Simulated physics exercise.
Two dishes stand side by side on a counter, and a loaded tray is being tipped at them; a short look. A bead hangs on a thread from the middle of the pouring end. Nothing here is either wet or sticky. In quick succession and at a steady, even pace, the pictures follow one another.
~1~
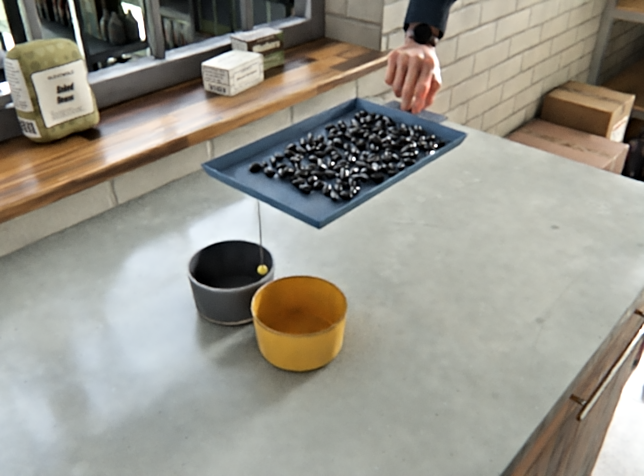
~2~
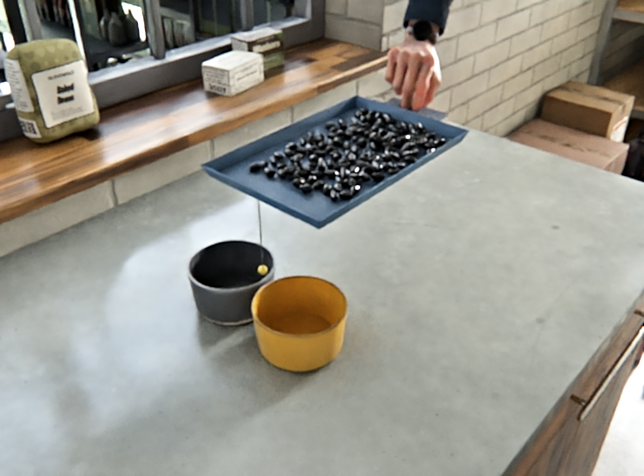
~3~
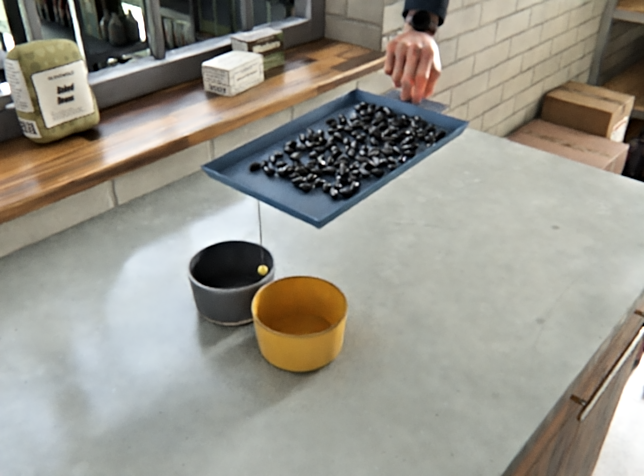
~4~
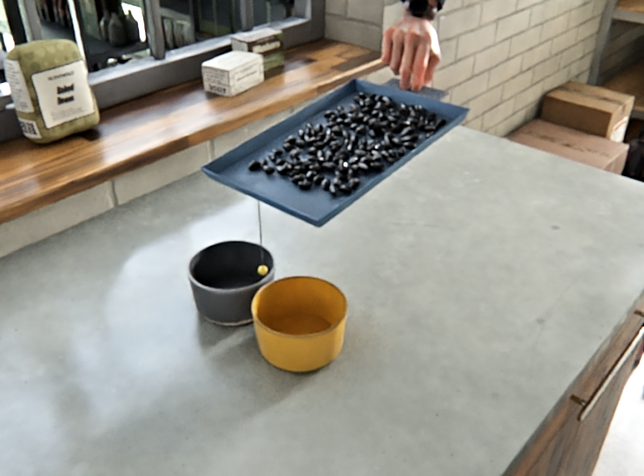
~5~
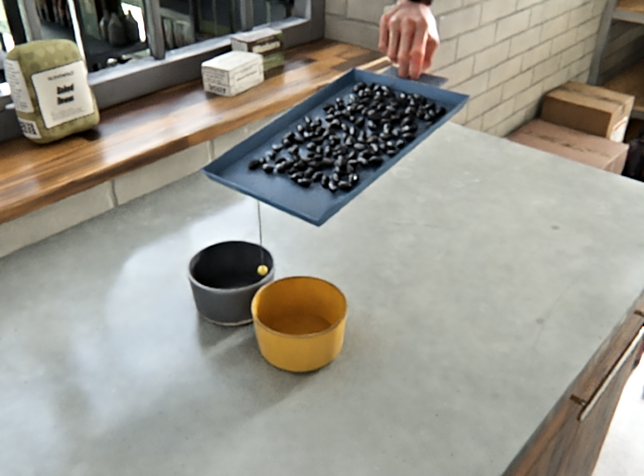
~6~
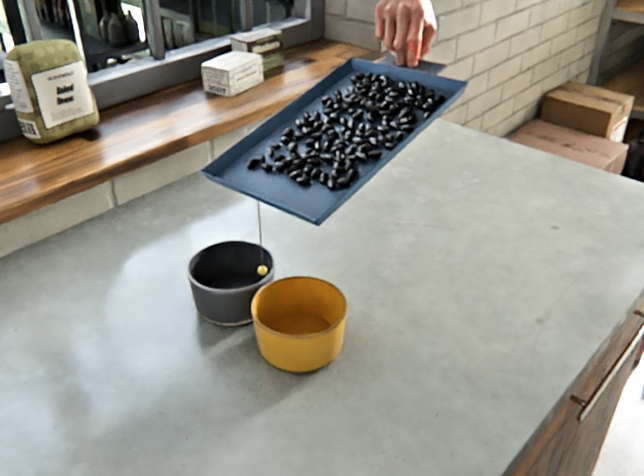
A hand raises the far end of a blue tray of black beans above two bowls.
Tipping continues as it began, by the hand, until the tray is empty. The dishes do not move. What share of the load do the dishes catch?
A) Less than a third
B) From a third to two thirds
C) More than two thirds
From a third to two thirds.
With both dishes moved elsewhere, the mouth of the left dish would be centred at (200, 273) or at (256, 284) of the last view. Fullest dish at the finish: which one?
The first layout gives the one at left, the second layout gives the one at left.
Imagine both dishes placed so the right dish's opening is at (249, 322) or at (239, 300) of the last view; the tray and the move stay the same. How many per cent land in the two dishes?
First placement: 90 per cent; second placement: 90 per cent.
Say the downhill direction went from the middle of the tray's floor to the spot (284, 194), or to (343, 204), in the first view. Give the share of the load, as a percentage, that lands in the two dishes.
Roughly 50 percent first and 70 percent second.
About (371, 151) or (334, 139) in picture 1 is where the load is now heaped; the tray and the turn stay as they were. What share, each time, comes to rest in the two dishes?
That would be 50 per cent, and then 50 per cent.
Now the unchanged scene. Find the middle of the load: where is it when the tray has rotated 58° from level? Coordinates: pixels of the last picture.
Near (239, 178).
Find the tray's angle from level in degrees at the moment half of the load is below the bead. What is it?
Somewhere near 80°.
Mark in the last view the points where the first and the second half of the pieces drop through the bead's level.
The first part passes (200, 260); everything after passes (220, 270).
Soon after the last picture, tray tipped steeply; about two thirds on the tray; a stray few in the right dish; a stray few in the left dish; a small part outside both; about a quarter in the air.
A little later, tray tipped right over; a stray few in the right dish; about a third in the left dish; about half outside both; a small part in the air.
Later still, tray tipped past a quarter turn; a small part in the right dish; about half in the left dish; about half outside both.
At rest, tray tipped past a quarter turn; a small part in the right dish; about half in the left dish; about half outside both.
